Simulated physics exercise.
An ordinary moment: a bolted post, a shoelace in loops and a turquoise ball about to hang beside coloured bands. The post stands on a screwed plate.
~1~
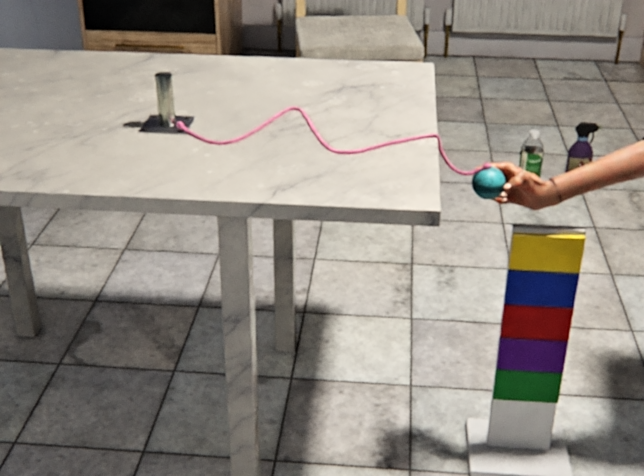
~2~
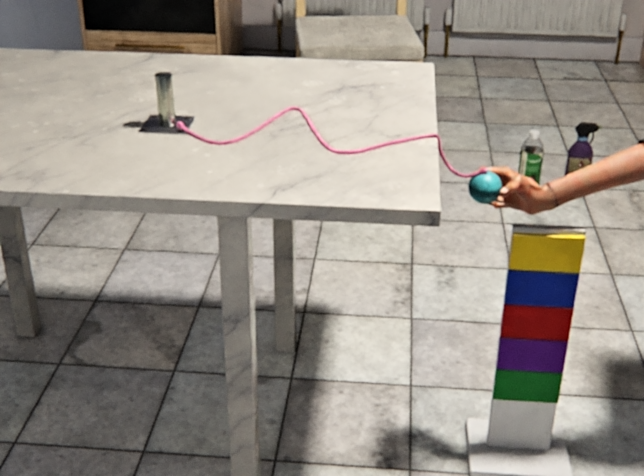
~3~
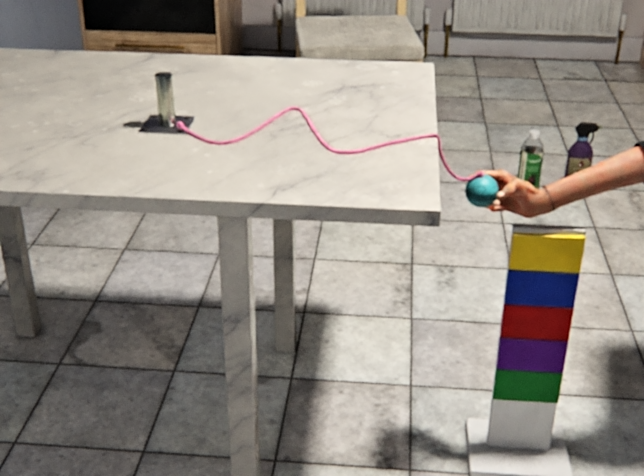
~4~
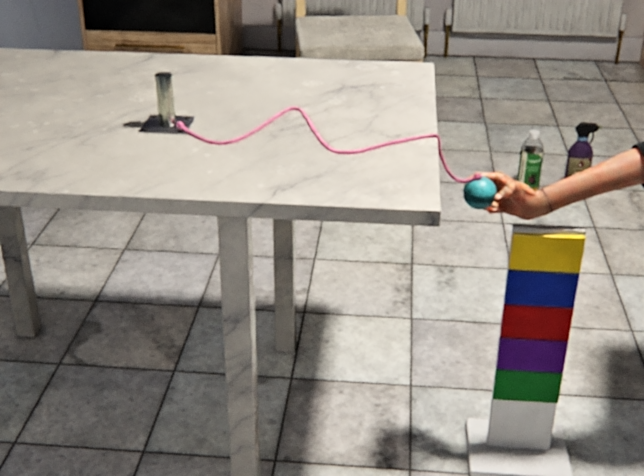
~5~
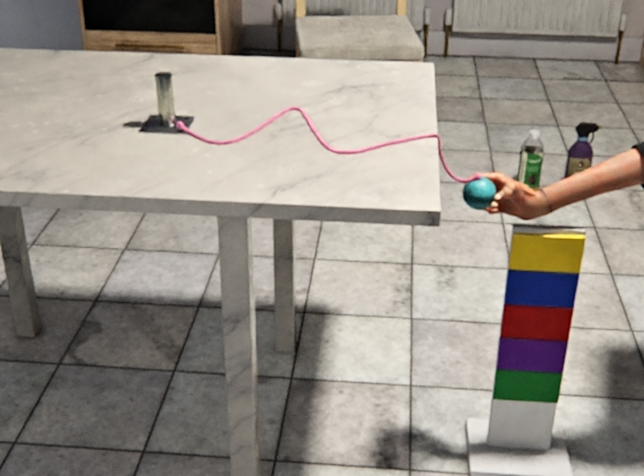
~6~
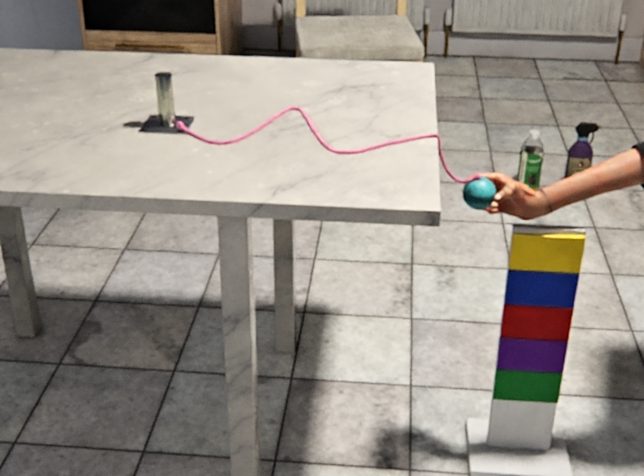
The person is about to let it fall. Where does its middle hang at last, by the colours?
The purple one.
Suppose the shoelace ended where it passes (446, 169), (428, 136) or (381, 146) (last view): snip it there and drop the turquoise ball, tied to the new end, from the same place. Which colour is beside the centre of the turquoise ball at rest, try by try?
Taking them in turn: Red; blue; yellow.
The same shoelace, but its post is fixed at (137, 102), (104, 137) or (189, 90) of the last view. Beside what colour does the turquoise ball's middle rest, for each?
Try by try: Red; red; purple.
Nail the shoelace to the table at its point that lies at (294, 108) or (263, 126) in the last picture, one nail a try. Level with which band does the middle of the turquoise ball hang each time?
Try by try: Blue; red.
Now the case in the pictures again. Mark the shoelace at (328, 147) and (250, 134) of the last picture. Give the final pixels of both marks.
They go to (435, 176) and to (284, 128).
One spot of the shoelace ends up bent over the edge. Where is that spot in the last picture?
The one at (315, 132).
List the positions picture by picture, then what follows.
Turquoise ball (488, 183); yellow (547, 254); blue (542, 290); red (537, 324); purple (532, 356); green (528, 387), in the first picture.
Turquoise ball (485, 187); shoelace through (202, 139) (265, 125) (308, 120) (337, 152) (415, 138), in the second picture.
Turquoise ball (482, 191), in the third picture.
Turquoise ball (479, 193); shoelace through (202, 139) (265, 125) (308, 120) (337, 152) (415, 138), in the fourth picture.
Turquoise ball (479, 194), in the fifth picture.
Turquoise ball (479, 194); shoelace through (202, 139) (265, 125) (308, 120) (337, 152) (415, 138), in the sixth picture.
A little later, ball near (438, 324); level with red.
Next, ball near (409, 354); level with purple.
When it is over, ball near (419, 354); level with purple. The shoelace holds its middle at purple.
